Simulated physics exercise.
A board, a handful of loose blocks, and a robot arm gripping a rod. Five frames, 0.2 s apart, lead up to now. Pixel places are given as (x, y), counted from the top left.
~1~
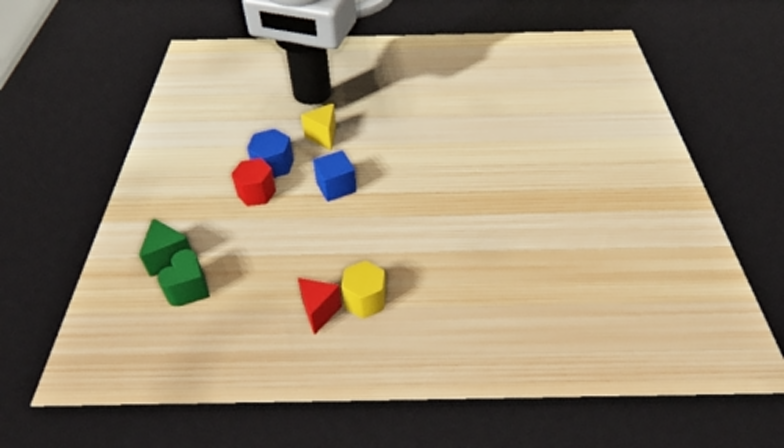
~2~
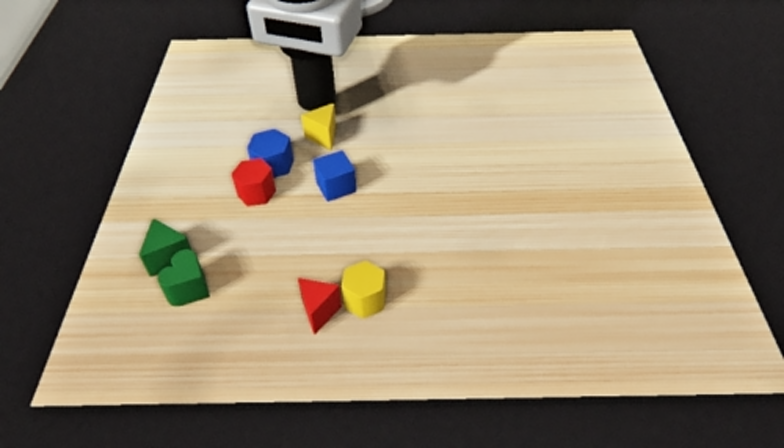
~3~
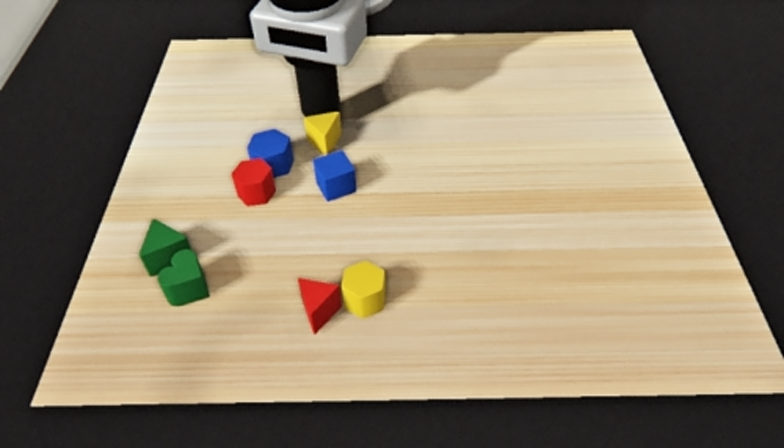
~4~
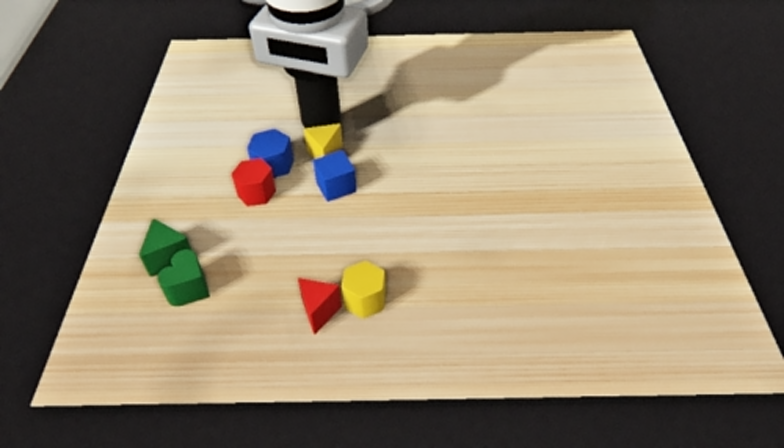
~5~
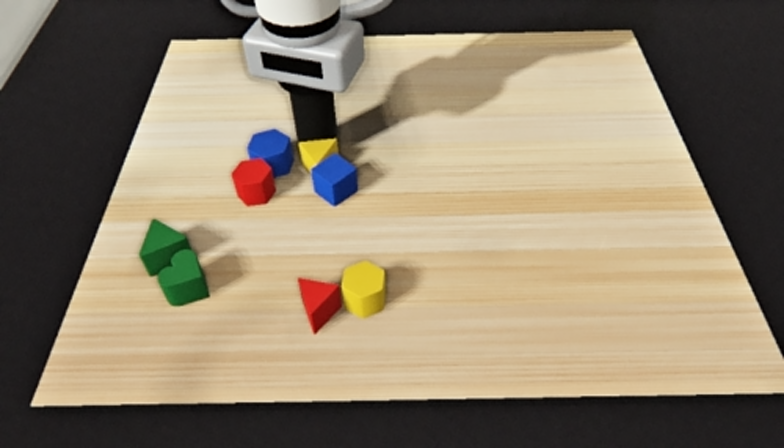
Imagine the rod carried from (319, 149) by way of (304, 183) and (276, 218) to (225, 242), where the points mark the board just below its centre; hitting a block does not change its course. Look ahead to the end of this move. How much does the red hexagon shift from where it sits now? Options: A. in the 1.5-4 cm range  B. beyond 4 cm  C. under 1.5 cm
C (under 1.5 cm)
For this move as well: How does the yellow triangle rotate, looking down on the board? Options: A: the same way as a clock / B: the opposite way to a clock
I choose B.
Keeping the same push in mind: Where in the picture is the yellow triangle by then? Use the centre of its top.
The middle of its upper face should be somewhere near (292, 216).
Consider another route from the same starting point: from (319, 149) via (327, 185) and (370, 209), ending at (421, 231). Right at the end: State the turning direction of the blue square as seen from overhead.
Clockwise, from overhead.
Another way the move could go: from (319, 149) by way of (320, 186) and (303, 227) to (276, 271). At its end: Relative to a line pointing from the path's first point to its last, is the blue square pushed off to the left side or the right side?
That's a shift to the left.
The first path, step by step. One third of the way, rod (301, 170); yellow triangle (300, 187), turned 10° anticlockwise; blue square (336, 174), turned 30° anticlockwise.
Two thirds of the way, rod (271, 205); yellow triangle (292, 216), turned 35° anticlockwise; blue square (336, 174), turned 30° anticlockwise.
At the end, rod (220, 227); red hexagon in place; yellow triangle (292, 216), turned 35° anticlockwise; blue square (336, 174), turned 30° anticlockwise.
